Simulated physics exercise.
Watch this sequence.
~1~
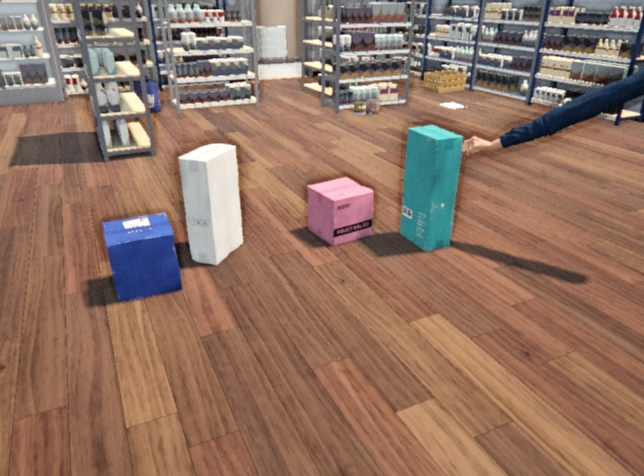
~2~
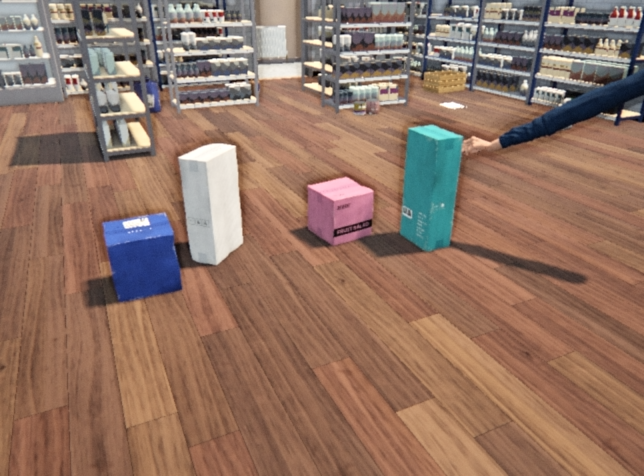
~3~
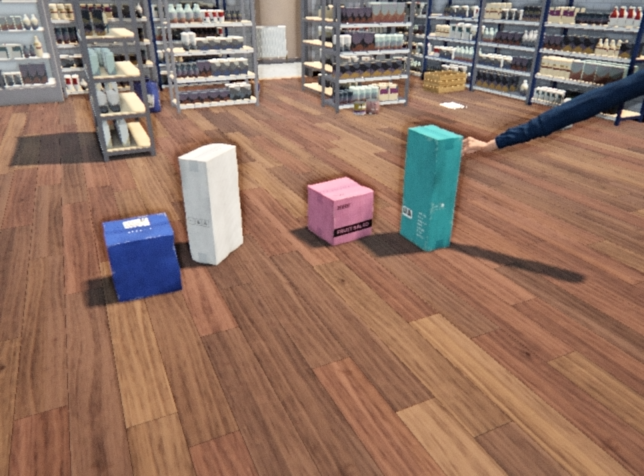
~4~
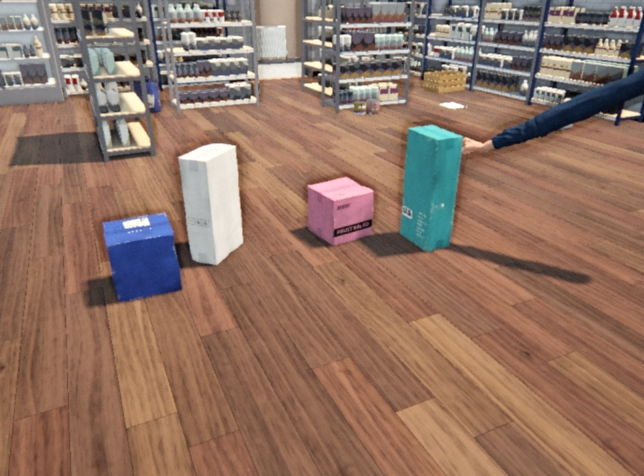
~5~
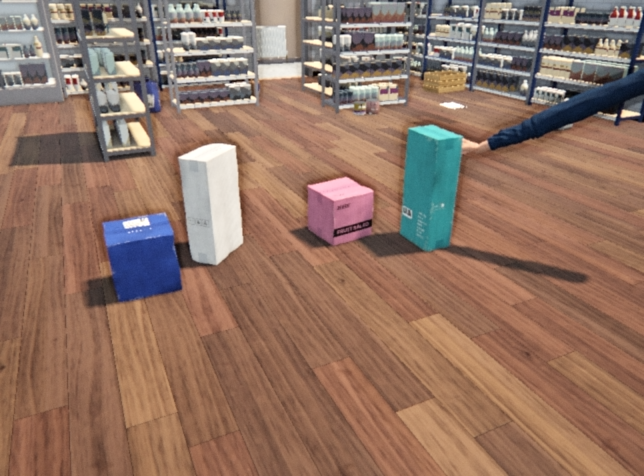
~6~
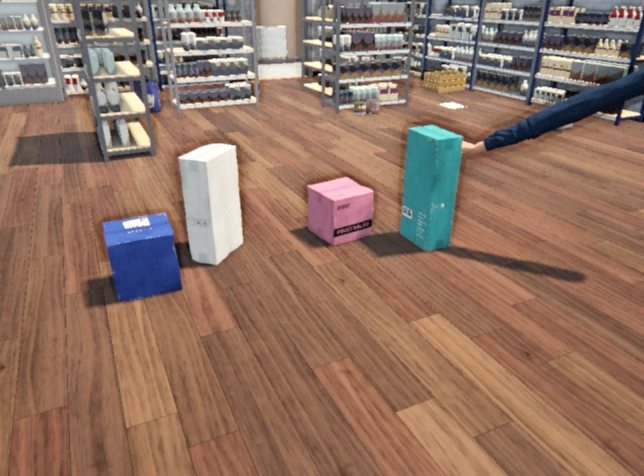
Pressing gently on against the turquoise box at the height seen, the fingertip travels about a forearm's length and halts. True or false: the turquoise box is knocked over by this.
True.
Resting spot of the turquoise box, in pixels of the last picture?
Around (354, 243).
Then, 0.50 s after the last picture, turquoise box tipped 13° from how it was near (419, 189).
Then, 1.00 s after the last picture, turquoise box tipped 39° from how it was near (396, 198).
Then, 1.20 s after the last picture, turquoise box on its side near (369, 228).
Then, 1.40 s after the last picture, turquoise box on its side near (357, 237).
At rest, tipped over on the floor, turquoise box. Seen from the same camera at the end, turquoise box near (354, 243).
